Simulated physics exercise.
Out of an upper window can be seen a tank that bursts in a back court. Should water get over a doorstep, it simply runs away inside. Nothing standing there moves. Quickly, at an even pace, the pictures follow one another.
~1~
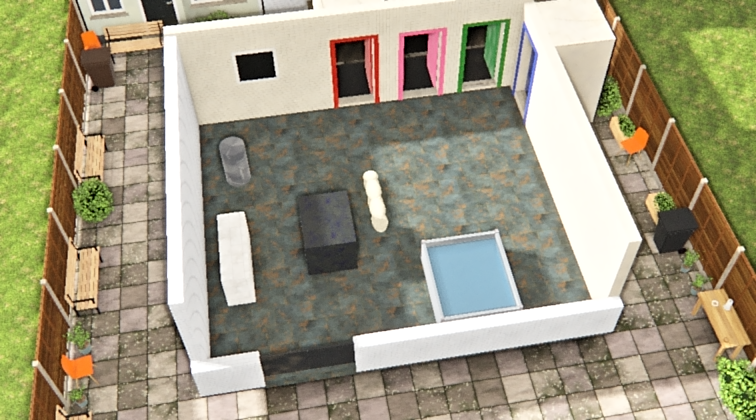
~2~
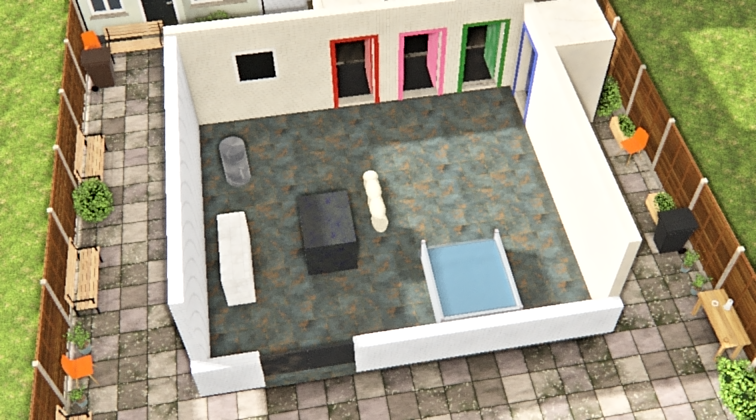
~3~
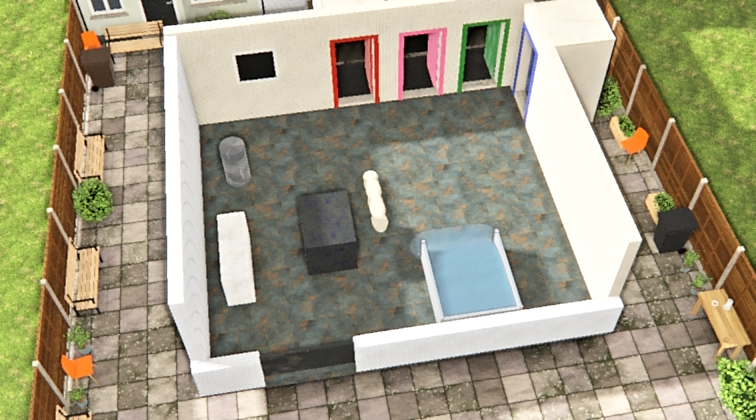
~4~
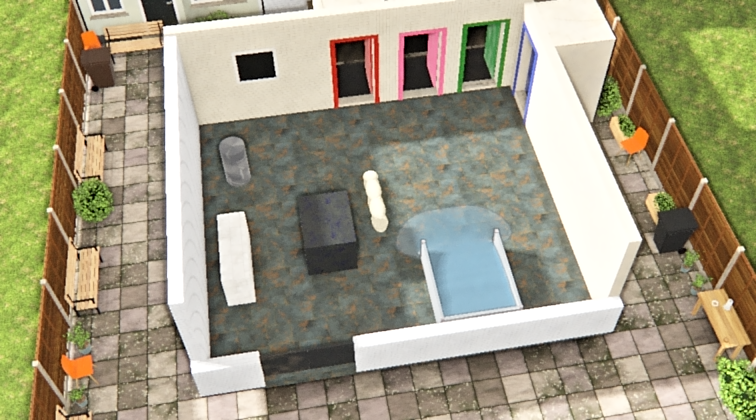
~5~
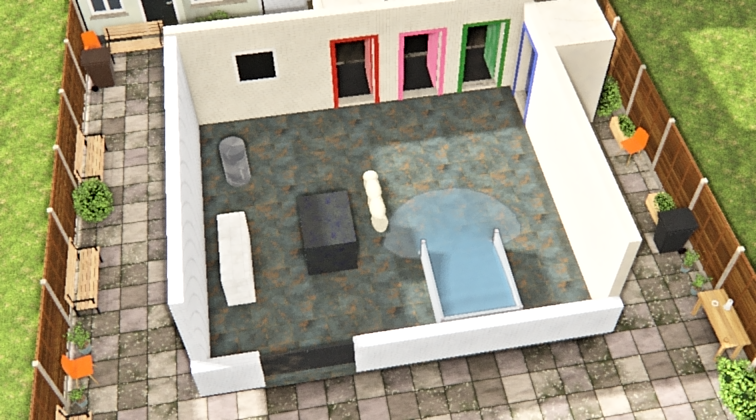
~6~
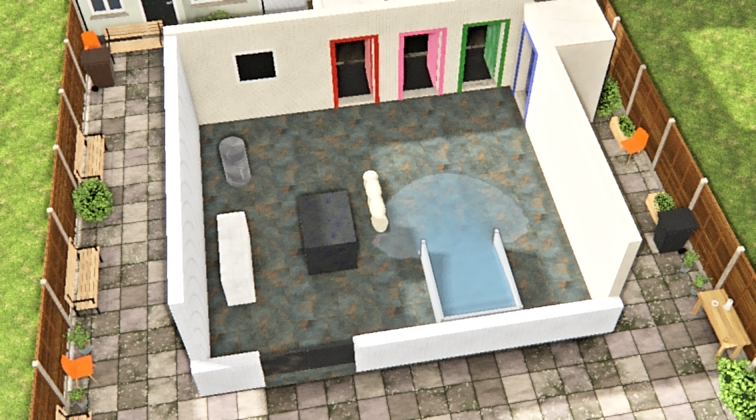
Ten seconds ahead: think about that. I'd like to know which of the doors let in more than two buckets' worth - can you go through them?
One by one: Most likely the pink door gets too much water; most likely the red door gets too much water; most likely the blue door gets two buckets or less; most likely the green door gets too much water.
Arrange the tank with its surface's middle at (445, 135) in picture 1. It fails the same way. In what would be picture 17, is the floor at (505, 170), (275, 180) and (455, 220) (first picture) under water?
The first spot ends up left untouched, the second left untouched and the third left untouched.
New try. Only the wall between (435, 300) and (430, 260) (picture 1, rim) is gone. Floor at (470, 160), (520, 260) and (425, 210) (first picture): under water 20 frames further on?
Untouched, untouched, untouched.
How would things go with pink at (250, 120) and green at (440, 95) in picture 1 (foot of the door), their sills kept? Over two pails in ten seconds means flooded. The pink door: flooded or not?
Result for pink: It ends up below.
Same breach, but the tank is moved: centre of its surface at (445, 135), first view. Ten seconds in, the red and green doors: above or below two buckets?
I'd say the red one remains below while the green one tops the threshold.
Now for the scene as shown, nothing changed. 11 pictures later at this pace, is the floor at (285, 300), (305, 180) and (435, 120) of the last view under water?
In that order the points end up high and dry, high and dry and soaked.
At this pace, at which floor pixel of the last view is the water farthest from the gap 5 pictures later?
Best guess: Near (414, 113).
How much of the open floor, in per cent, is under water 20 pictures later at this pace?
I'd say close to 40 per cent.
A moment on, water covers 25 % of the floor; the pink door not reached, the red door not reached, the blue door not reached, the green door not reached.
Next, water covers 35 % of the floor; the pink door under two buckets in, the red door wet at the sill, nothing in, the blue door not reached, the green door not reached.
Then, water covers 40 % of the floor; the pink door far over two buckets in, the red door over two buckets in, the blue door wet at the sill, nothing in, the green door over two buckets in.
Later, water covers 45 % of the floor; the pink door far over two buckets in, the red door over two buckets in, the blue door wet at the sill, nothing in, the green door over two buckets in.
In the end, water covers 65 % of the floor; the pink door far over two buckets in, the red door over two buckets in, the blue door wet at the sill, nothing in, the green door over two buckets in.
